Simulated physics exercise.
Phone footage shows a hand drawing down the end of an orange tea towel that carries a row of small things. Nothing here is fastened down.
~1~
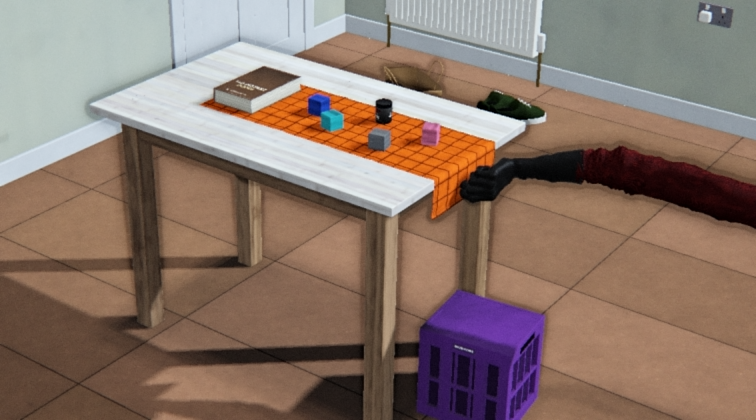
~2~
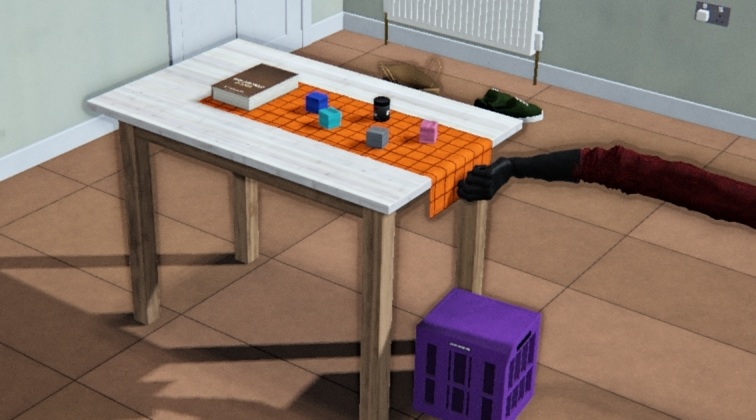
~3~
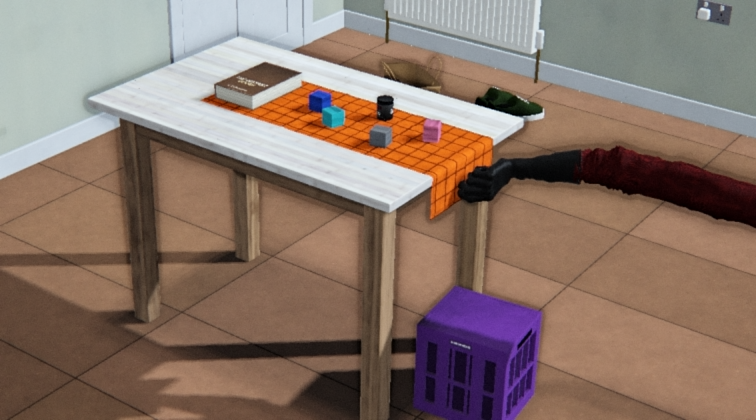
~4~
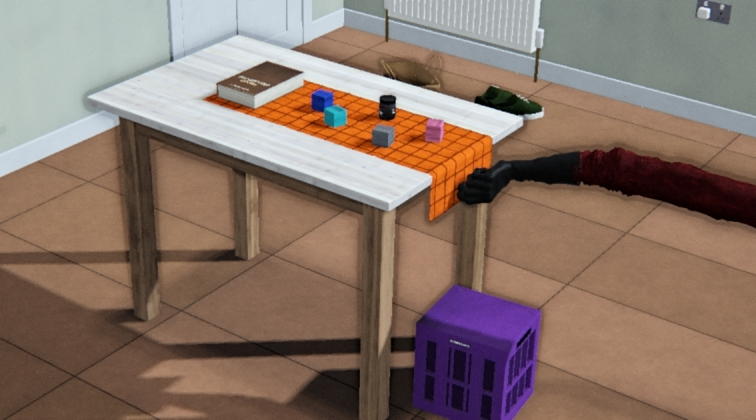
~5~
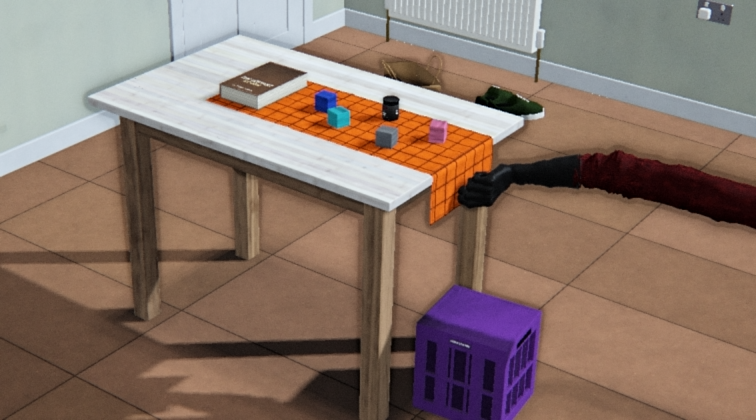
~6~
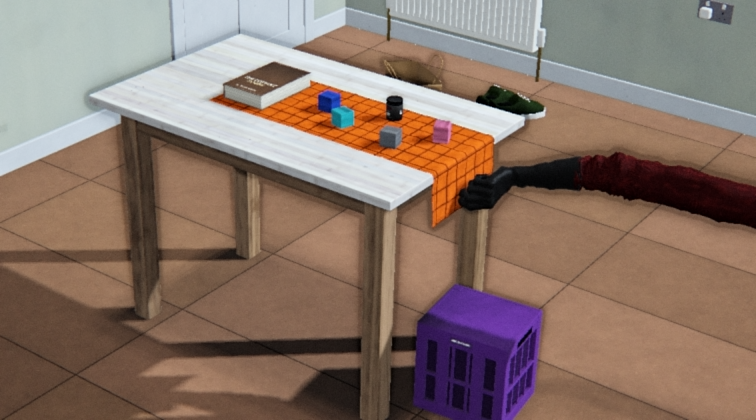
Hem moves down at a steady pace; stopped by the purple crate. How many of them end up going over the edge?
I'd say the tally of dropped things is a trio in the end.
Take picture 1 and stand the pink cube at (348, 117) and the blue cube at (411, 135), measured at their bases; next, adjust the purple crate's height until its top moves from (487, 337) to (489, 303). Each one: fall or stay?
Pink cube stays, blue cube is gone.
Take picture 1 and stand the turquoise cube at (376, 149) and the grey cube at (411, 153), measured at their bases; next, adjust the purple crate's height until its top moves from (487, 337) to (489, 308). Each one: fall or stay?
Outcome: Turquoise cube is gone; grey cube is gone.
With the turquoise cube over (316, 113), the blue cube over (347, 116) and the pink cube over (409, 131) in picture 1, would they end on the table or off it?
First the turquoise cube: It is still up there. Next the blue cube: It is still up there. Last the pink cube: It ends off the top.
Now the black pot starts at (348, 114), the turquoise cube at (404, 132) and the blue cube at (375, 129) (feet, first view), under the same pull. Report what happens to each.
The black pot will stay where it is, the turquoise cube will end up down, and the blue cube will end up down.
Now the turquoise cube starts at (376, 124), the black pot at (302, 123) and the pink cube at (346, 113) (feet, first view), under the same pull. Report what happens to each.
As for the turquoise cube, it goes off; the black pot stays aboard; the pink cube stays aboard.
A little later, hem near (461, 236); all still up.
Next, hem near (460, 281); pink cube and grey cube gone.
Later still, hem on the crate; pink cube, grey cube and black pot gone.
When it is over, hem on the crate; pink cube, grey cube and black pot gone. The table loses three.
